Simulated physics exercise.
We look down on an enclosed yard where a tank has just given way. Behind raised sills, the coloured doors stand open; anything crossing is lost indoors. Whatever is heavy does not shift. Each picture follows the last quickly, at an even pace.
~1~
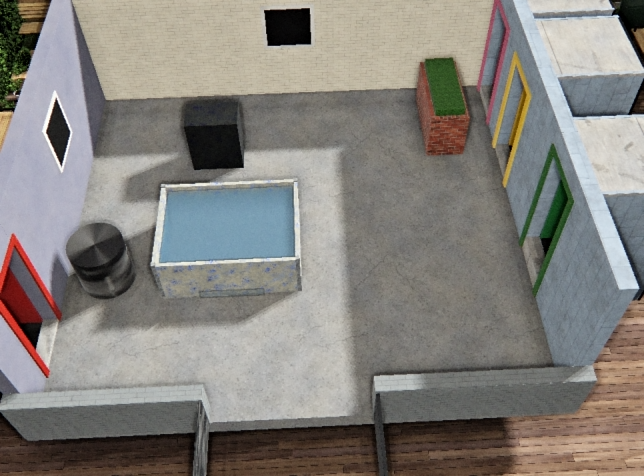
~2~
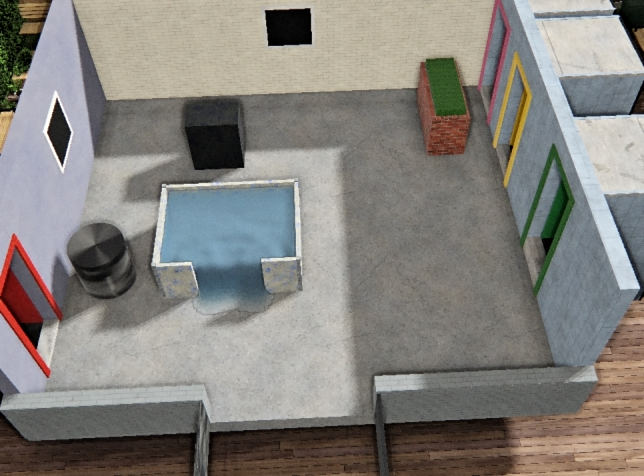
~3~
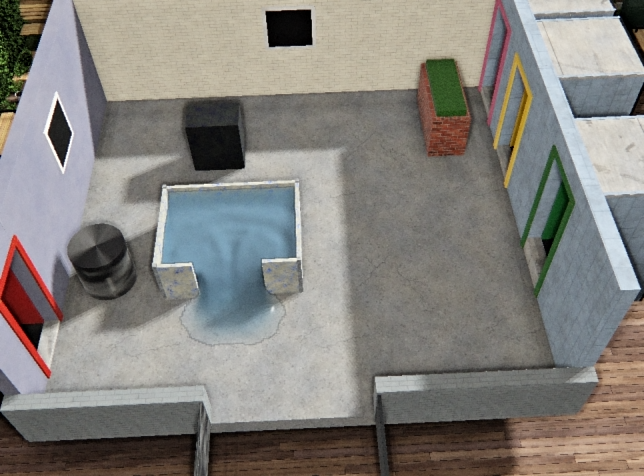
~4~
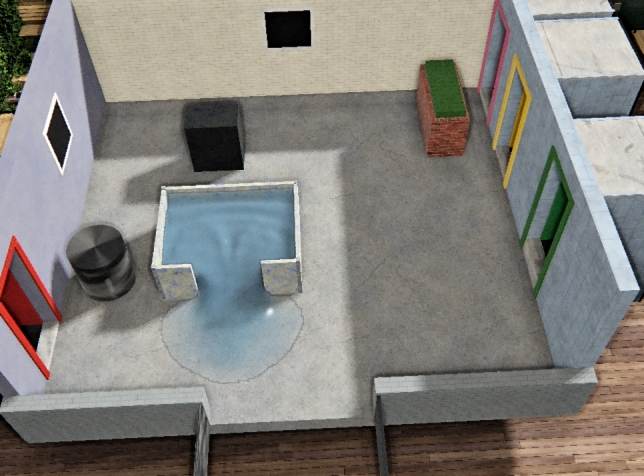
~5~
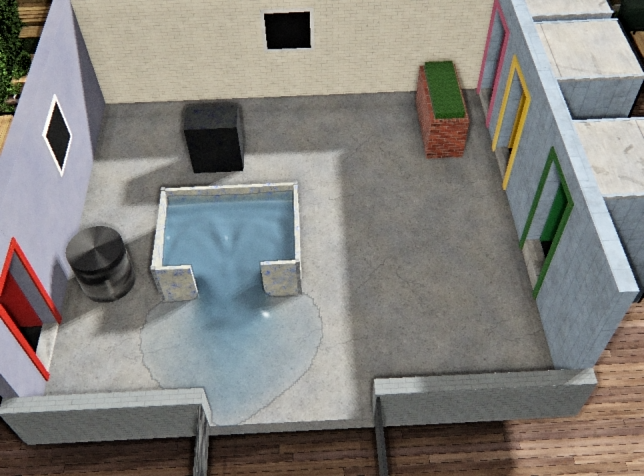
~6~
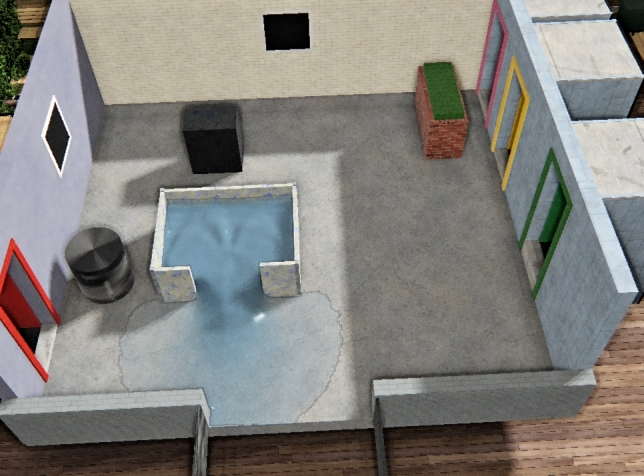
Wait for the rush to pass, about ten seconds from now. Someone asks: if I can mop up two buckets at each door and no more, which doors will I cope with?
The pink door: You will cope; the red door: Too much for you; the yellow door: You will cope; the green door: You will cope.
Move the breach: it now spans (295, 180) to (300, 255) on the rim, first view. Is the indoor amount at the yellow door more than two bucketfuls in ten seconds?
Well, the yellow door crosses the line here.
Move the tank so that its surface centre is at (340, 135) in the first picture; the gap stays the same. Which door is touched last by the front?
The one you want is the one in pink.
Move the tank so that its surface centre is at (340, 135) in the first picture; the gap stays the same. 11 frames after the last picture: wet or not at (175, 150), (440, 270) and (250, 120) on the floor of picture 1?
Parched, soaked, parched.
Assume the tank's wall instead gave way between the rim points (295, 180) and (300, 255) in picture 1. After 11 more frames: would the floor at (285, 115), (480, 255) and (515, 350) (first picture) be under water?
Taking the spots in turn: Untouched, swamped and swamped.
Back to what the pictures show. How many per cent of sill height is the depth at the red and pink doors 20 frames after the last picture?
Roughly 210 and 0 %.
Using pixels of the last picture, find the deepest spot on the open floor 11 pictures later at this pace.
I'd point to about (51, 419).
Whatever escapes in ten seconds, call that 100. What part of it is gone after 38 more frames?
Some 80 per cent.
A moment on, water covers 15 % of the floor; the pink door not reached, the red door not reached, the yellow door not reached, the green door not reached.
Next, water covers 20 % of the floor; the pink door not reached, the red door under two buckets in, the yellow door not reached, the green door not reached.
Then, water covers 25 % of the floor; the pink door not reached, the red door over two buckets in, the yellow door not reached, the green door not reached.
Later, water covers 40 % of the floor; the pink door not reached, the red door over two buckets in, the yellow door not reached, the green door wet at the sill, nothing in.
In the end, water covers 45 % of the floor; the pink door not reached, the red door far over two buckets in, the yellow door not reached, the green door wet at the sill, nothing in.
